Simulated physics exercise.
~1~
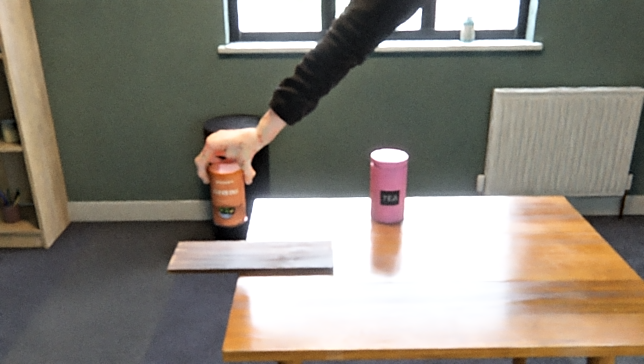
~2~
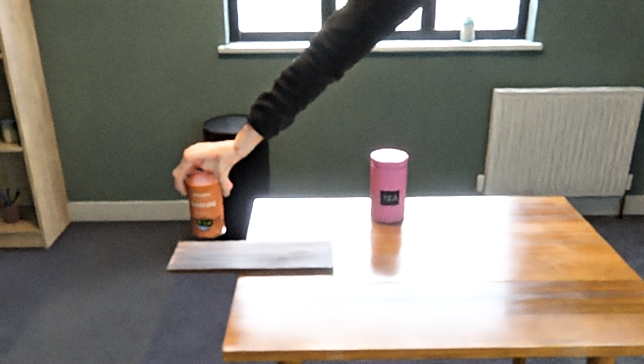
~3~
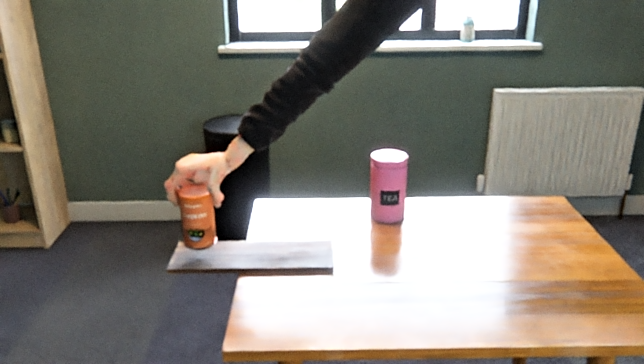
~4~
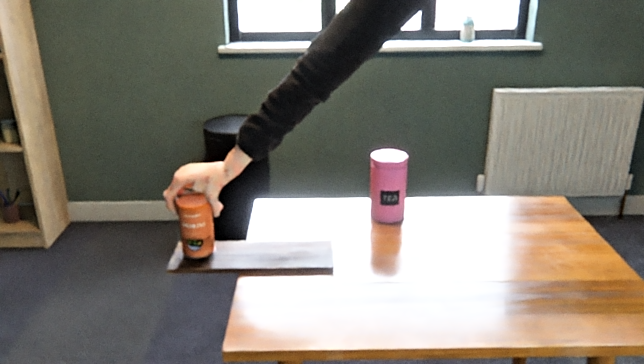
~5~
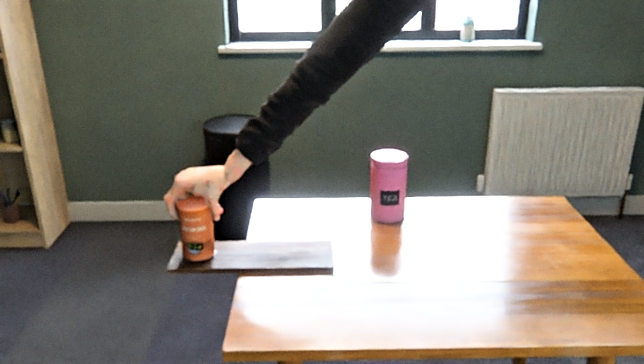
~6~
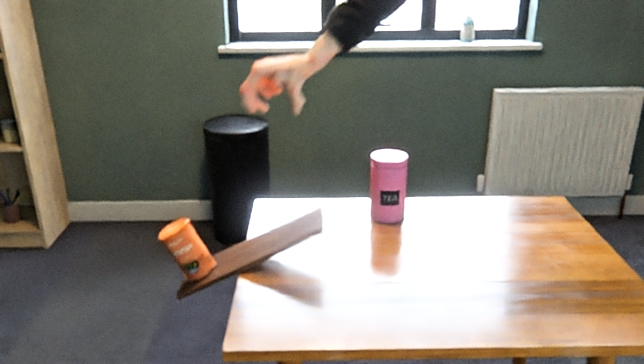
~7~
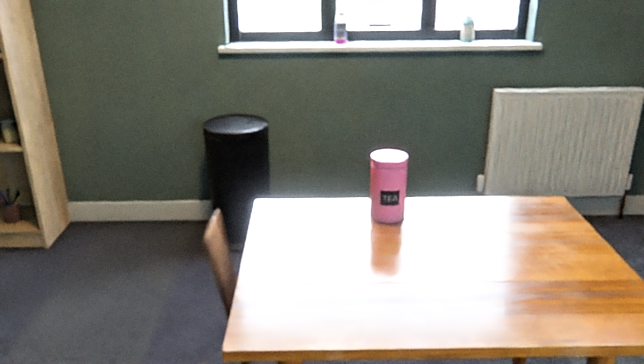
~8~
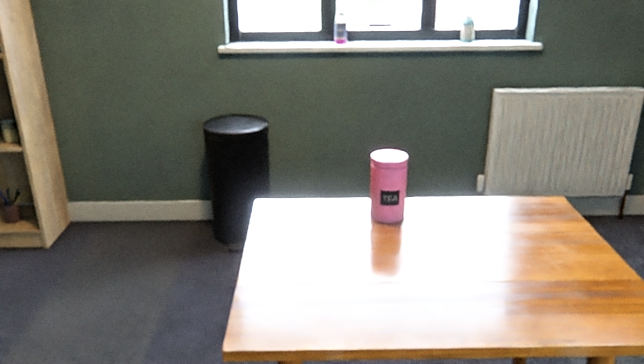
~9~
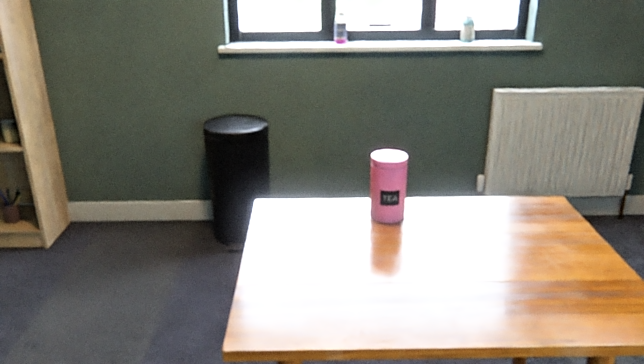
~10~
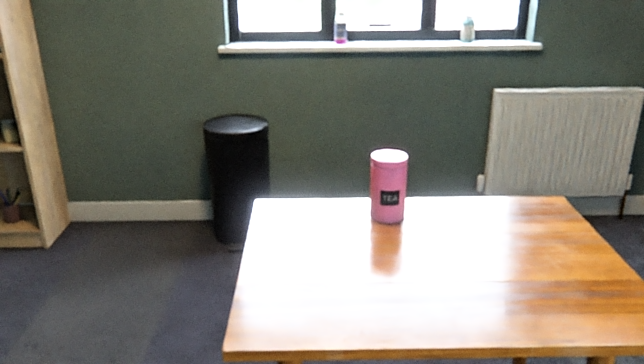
To begin with, a brown plank juts out past the left end of a shiny wooden table, a pink tea jar stands on the tabletop, and a hand holds an orange tin above the plank. The hand moves the tin left and lowers it upright onto the plank's outer end. It then lets go and draws back, and the plank tips down on the left with the tin leaning on it. The tin drops out of sight, and the plank swings steeply and falls past the table's edge. Only the pink jar remains on the table, unmoved.
